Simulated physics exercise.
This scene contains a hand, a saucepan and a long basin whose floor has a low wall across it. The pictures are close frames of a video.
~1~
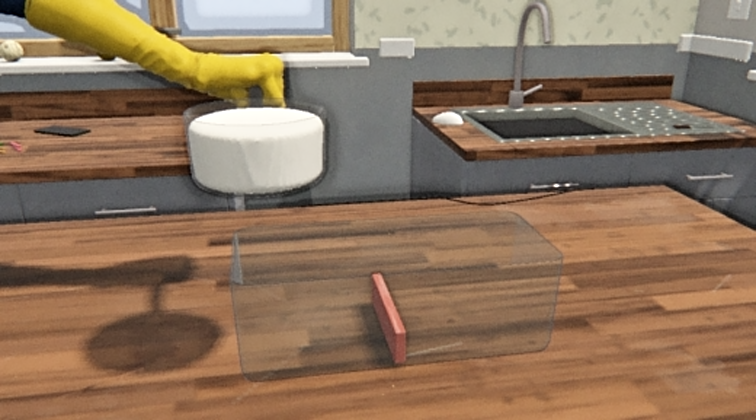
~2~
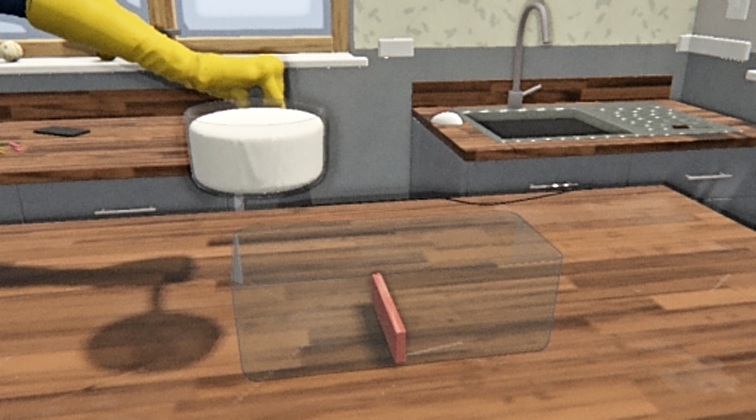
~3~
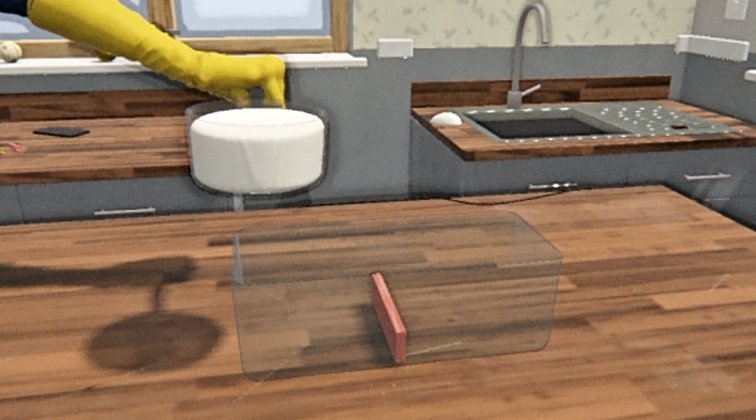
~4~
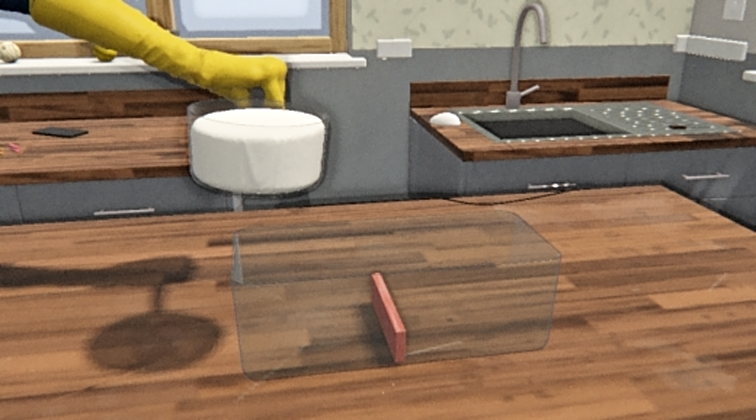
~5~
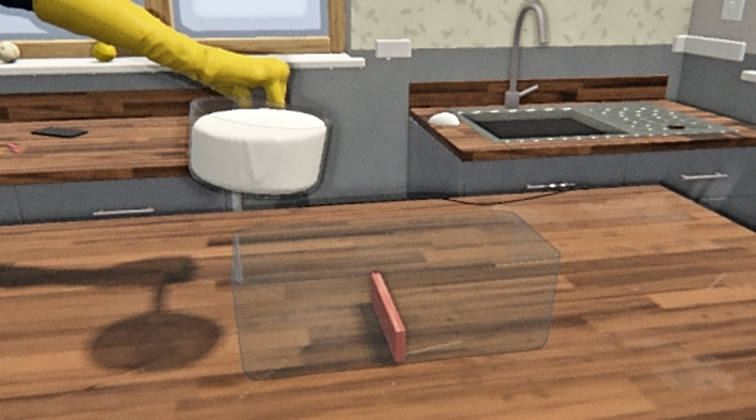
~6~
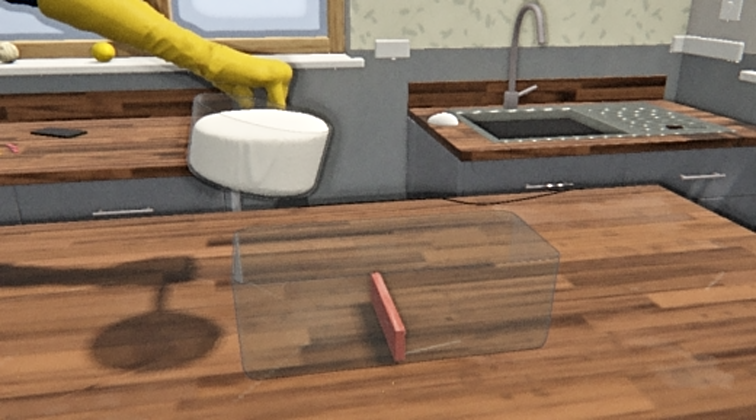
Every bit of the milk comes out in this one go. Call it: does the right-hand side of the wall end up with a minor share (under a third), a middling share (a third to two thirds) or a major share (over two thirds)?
The right side gets a middling share.
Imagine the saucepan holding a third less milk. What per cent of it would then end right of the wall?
That share would be some 15 parts in a hundred.
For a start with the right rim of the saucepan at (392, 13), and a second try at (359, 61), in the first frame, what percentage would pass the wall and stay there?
90 %, then 75 %.
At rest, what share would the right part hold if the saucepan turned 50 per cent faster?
I'd say roughly 30 in every hundred ends up there.
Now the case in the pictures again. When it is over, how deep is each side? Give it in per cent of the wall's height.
On the left 50 %, on the right 30 %.
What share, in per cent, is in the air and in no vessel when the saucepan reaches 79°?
About 35 per cent.
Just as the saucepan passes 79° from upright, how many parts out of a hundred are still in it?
About 40 per cent.
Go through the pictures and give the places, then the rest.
It leans 0°; its right rim is at (324, 110); the milk meets the walls at (189, 123) and (322, 118); the long basin's rim runs from (233, 256) to (538, 234); the wall's top is at (387, 302), in the first picture.
It leans 1°; its right rim is at (324, 111); the milk meets the walls at (190, 124) and (322, 119), in the second picture.
It leans 2°; its right rim is at (325, 114); the milk meets the walls at (191, 123) and (322, 120), in the third picture.
It leans 5°; its right rim is at (326, 117); the milk meets the walls at (192, 123) and (324, 122), in the fourth picture.
It leans 9°; its right rim is at (328, 122); the milk meets the walls at (194, 123) and (324, 122), in the fifth picture.
It leans 14°; its right rim is at (330, 128); the milk meets the walls at (195, 124) and (328, 124), in the sixth picture.
A moment on, the saucepan is tipped on its side and 42 per cent is still to pour, 8 is left of the wall and 14 right of it.
Next, the saucepan is tipped right over and 4 per cent is still to pour, 49 is left of the wall and 41 right of it.
Then the saucepan is tipped right over and 0 per cent is still to pour, 57 is left of the wall and 42 right of it.
Later the saucepan is tipped right over and 0 per cent is still to pour, 57 is left of the wall and 42 right of it.
In the end 57 per cent lies left of the wall, 42 right of it and 1 outside.
